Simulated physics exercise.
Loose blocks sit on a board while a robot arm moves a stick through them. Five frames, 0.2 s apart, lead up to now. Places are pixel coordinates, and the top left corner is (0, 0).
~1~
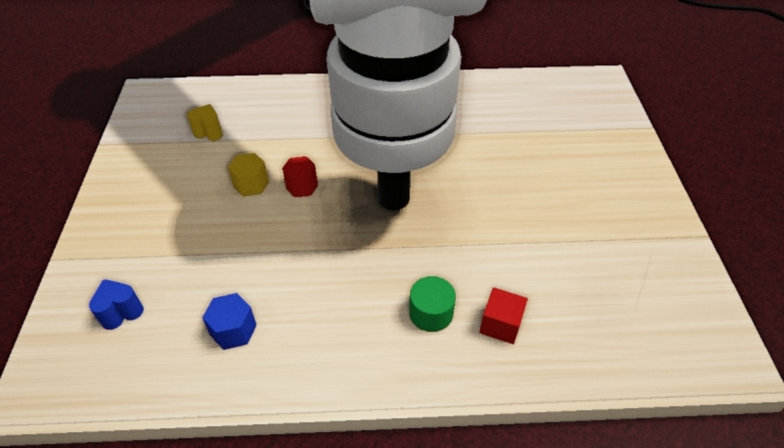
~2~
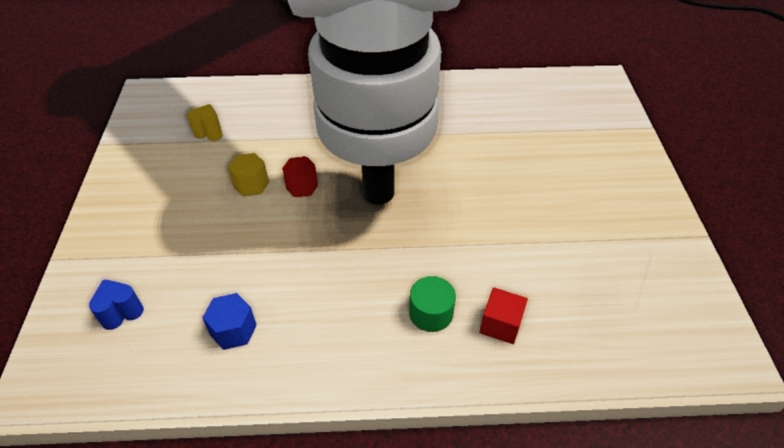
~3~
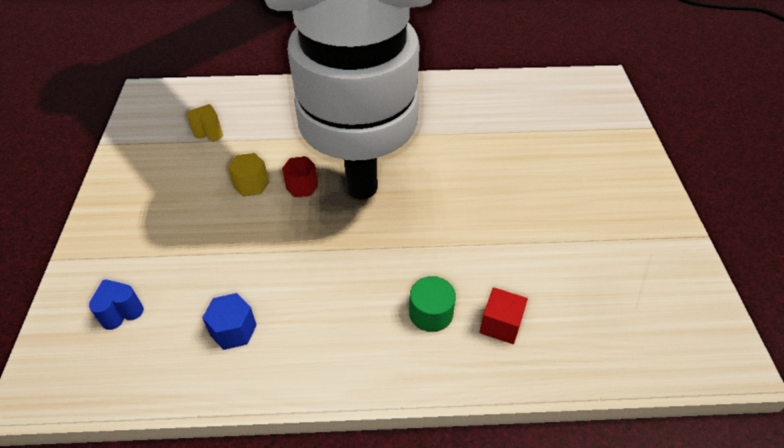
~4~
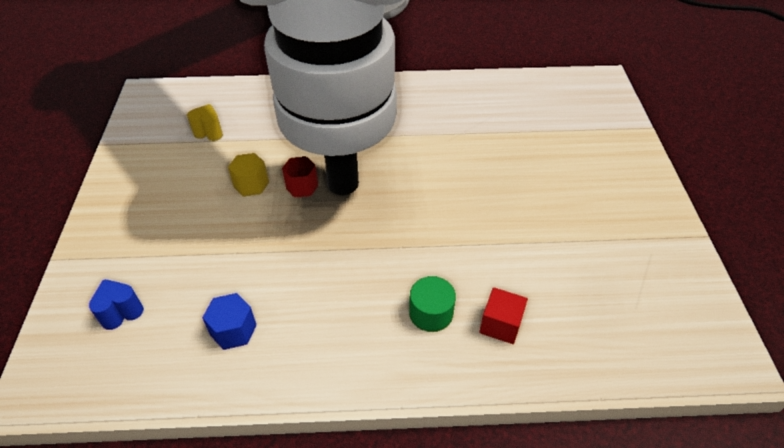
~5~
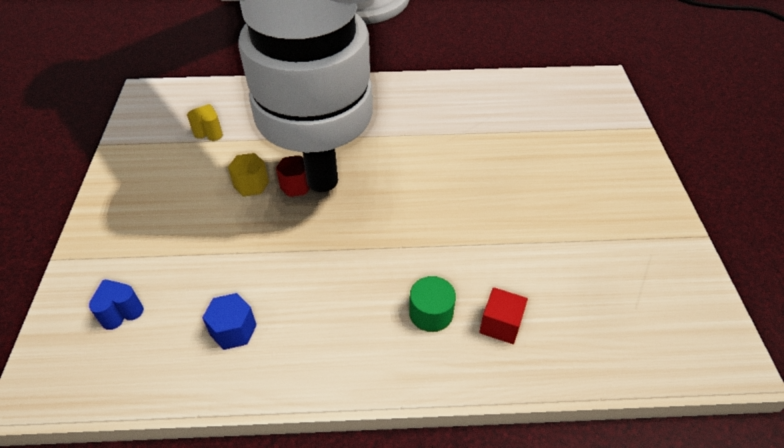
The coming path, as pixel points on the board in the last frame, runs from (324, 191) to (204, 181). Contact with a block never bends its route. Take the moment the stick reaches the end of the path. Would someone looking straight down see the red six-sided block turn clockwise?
Yes, that is what happens.
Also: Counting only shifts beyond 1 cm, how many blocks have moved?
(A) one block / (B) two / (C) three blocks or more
B - two.
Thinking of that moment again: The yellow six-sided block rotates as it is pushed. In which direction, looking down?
It goes anticlockwise.
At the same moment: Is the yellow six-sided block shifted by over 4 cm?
Final answer: Yes.
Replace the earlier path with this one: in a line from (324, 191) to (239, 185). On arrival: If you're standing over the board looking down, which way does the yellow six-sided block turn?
It makes a counterclockwise turn.
On the path given first. One third of the way, stick (281, 178); yellow six-sided block (222, 161), turned 35° anticlockwise; red six-sided block (254, 157), turned 20° clockwise.
Two thirds of the way, stick (240, 175); yellow six-sided block (206, 160), turned 60° anticlockwise; red six-sided block (236, 144), turned 60° clockwise.
At the end, stick (200, 171); yellow heart block not moved; yellow six-sided block (167, 156), turned 65° anticlockwise; red six-sided block (233, 142), turned 75° clockwise.
